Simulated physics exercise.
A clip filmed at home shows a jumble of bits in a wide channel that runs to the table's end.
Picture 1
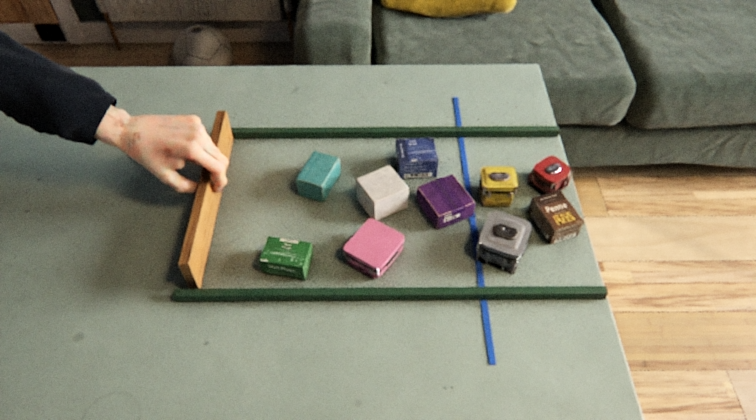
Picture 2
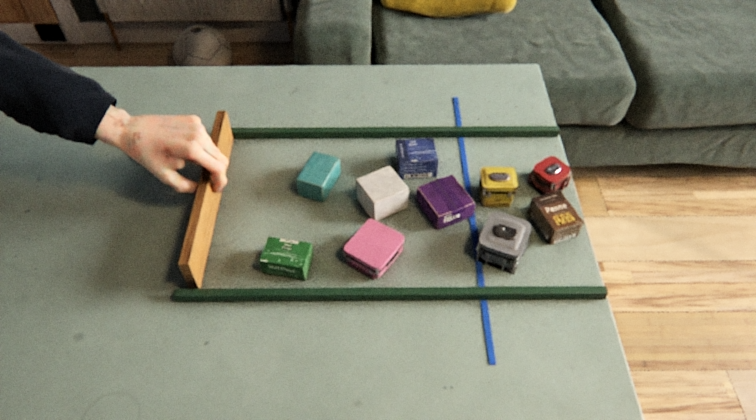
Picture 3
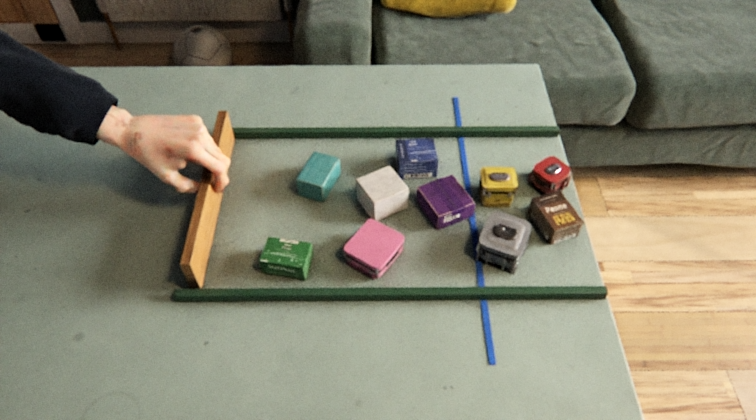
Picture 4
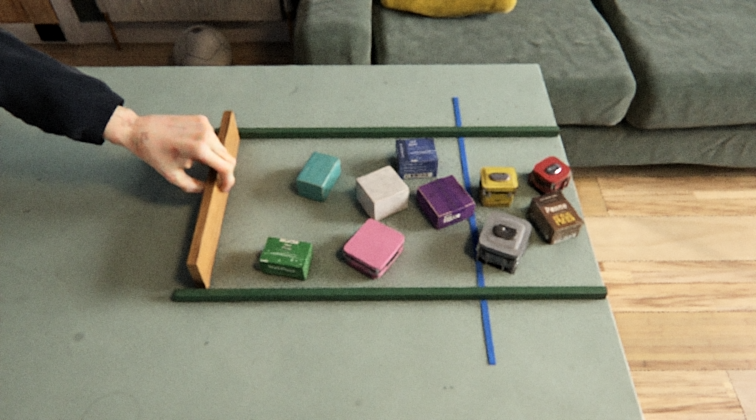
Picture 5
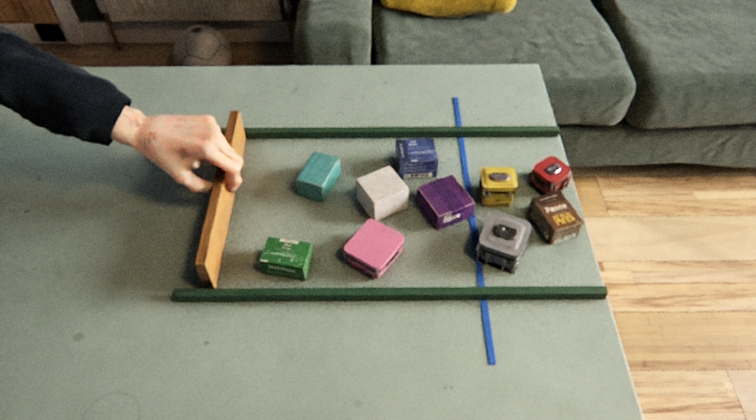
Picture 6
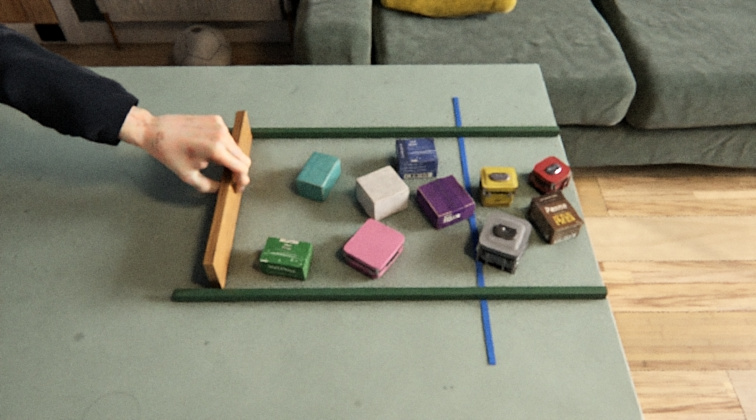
A hand slides a wooden board slightly right toward scattered colourful blocks and small cases.
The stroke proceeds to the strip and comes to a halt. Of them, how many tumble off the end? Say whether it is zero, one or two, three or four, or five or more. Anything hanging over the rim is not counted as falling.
I expect the drop count to reach one but not three.
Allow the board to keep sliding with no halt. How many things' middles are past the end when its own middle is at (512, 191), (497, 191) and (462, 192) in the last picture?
By position: 4 / 4 / 1.
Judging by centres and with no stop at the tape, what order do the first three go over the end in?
They are the red case, then the brown box, then the grey case.
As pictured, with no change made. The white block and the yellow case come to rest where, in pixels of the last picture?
In the last picture the first middle sits at (493, 207) and the other at (560, 177).
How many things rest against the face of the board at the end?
3.
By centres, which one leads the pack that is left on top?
It's the brown box that ends nearest.
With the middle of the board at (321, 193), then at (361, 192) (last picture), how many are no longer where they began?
Counts: 3, 4.
Soon after, none off yet; red case at rest near (550, 177); brown box at rest near (555, 217); yellow case at rest near (497, 186).
At rest, the number that fall off is one or two; fallen, red case.
